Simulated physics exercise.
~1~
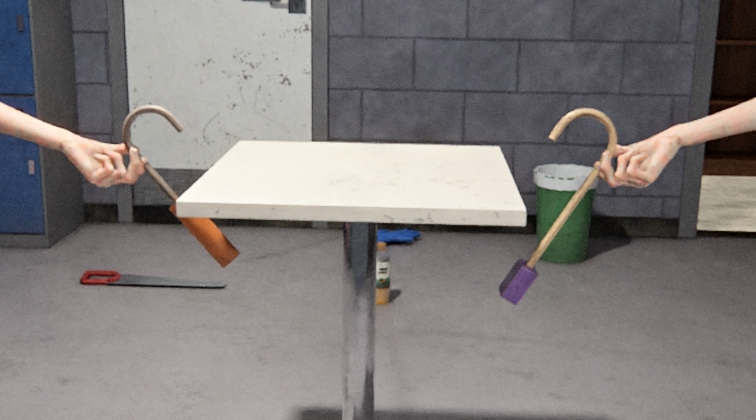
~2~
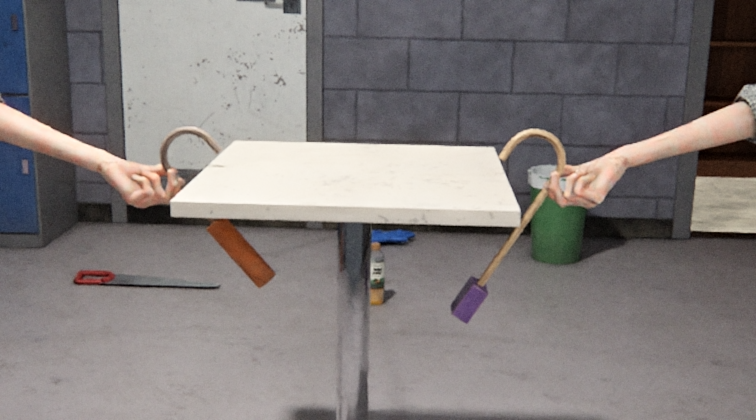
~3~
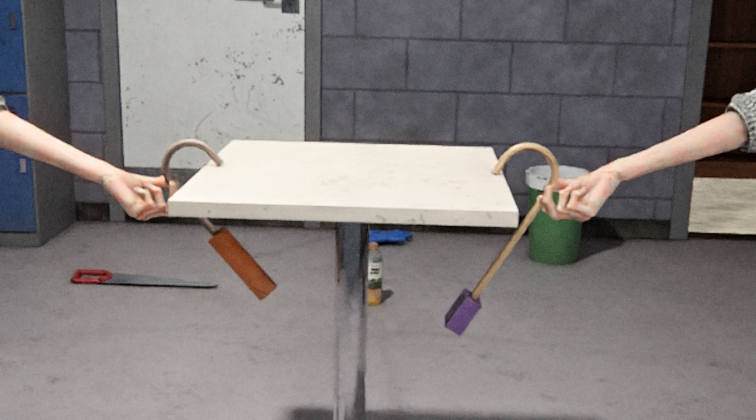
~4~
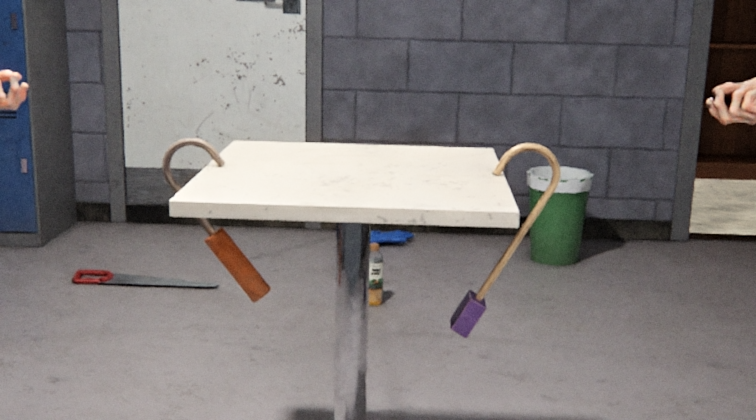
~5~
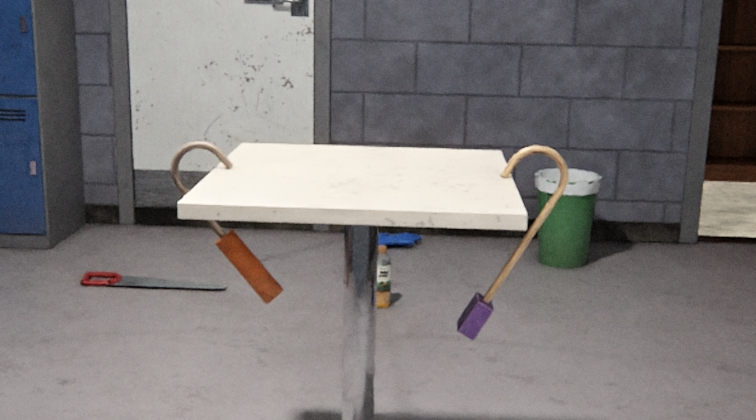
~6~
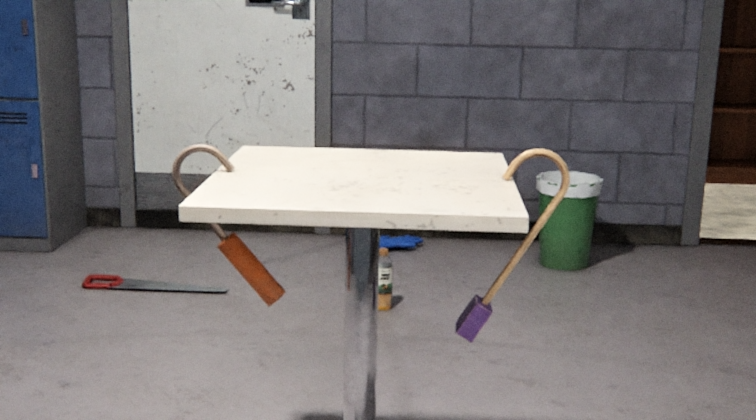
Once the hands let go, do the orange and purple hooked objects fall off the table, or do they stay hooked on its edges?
Both stay hooked, with the orange one hanging from the left edge of the table and the purple one from the right edge.
